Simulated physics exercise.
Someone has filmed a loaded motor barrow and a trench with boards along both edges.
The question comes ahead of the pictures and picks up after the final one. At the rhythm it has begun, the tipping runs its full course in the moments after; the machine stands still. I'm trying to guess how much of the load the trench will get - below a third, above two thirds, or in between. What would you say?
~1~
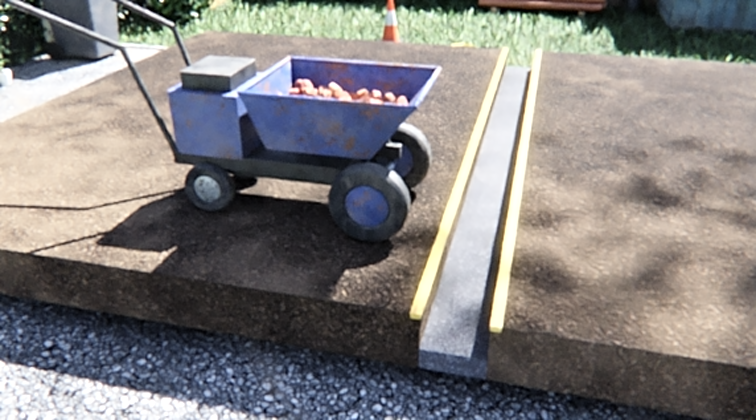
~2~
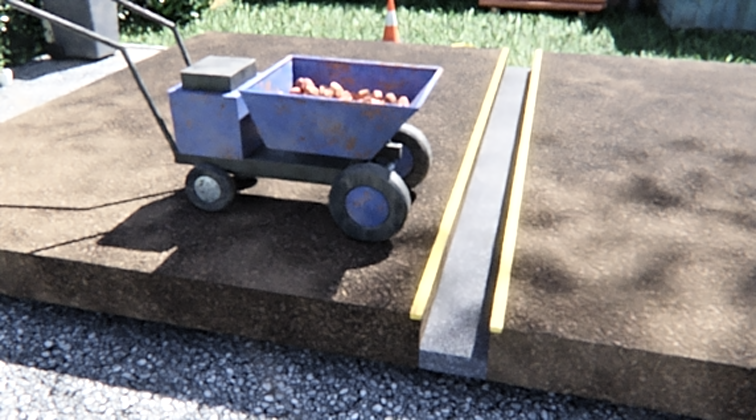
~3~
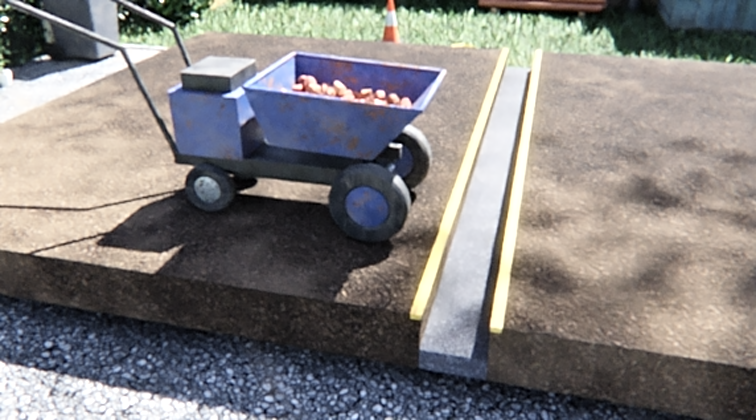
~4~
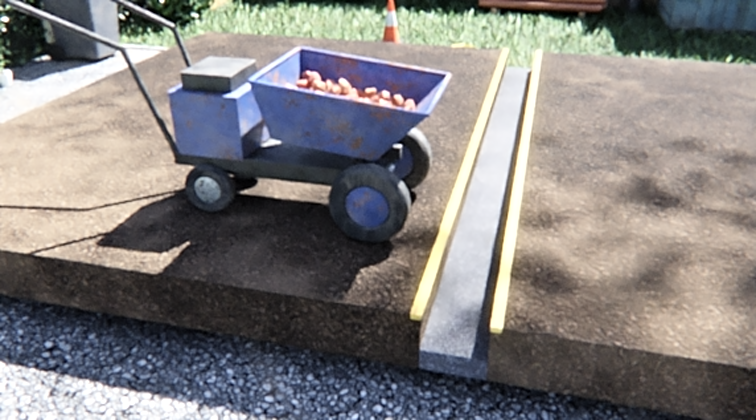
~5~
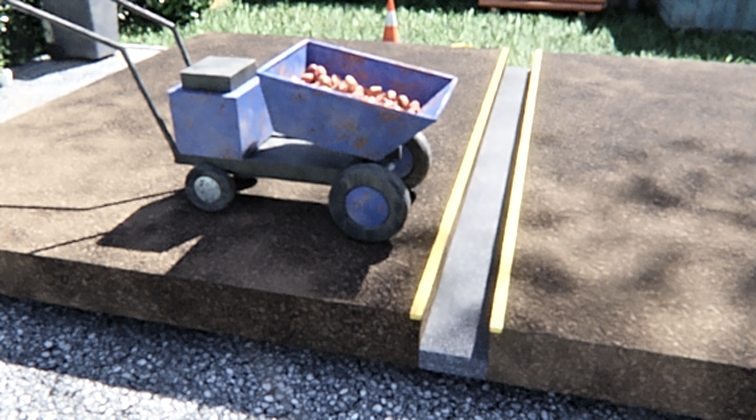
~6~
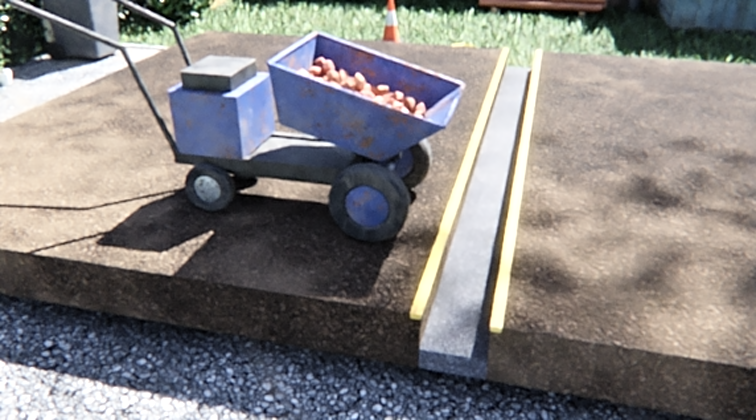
A third to two thirds.
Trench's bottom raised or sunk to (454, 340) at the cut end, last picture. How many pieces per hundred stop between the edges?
40 %.
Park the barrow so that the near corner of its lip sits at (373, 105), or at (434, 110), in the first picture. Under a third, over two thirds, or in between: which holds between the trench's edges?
Above two thirds, then below one third.
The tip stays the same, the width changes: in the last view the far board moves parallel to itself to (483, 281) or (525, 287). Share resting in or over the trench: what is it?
Around 0 percent first, around 90 percent second.
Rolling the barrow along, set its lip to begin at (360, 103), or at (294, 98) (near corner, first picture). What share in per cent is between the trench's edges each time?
Near 90 % and 20 %.
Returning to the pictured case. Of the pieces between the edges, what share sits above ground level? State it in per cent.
5 %.
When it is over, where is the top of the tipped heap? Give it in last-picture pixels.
Around (541, 219).
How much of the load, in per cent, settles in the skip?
It is some 5 percent.
Shortly afterwards, skip tipped steeply; the whole lot in the skip.
Next, skip tipped right over; the bulk in the skip; a little in or heaped over the trench; near a quarter beyond it; only a few falling.
Some moments later, skip tipped right over; a little in the skip; near half in or heaped over the trench; near half beyond it.
In the end, skip tipped right over; only a few in the skip; near half in or heaped over the trench; near a third beyond it.
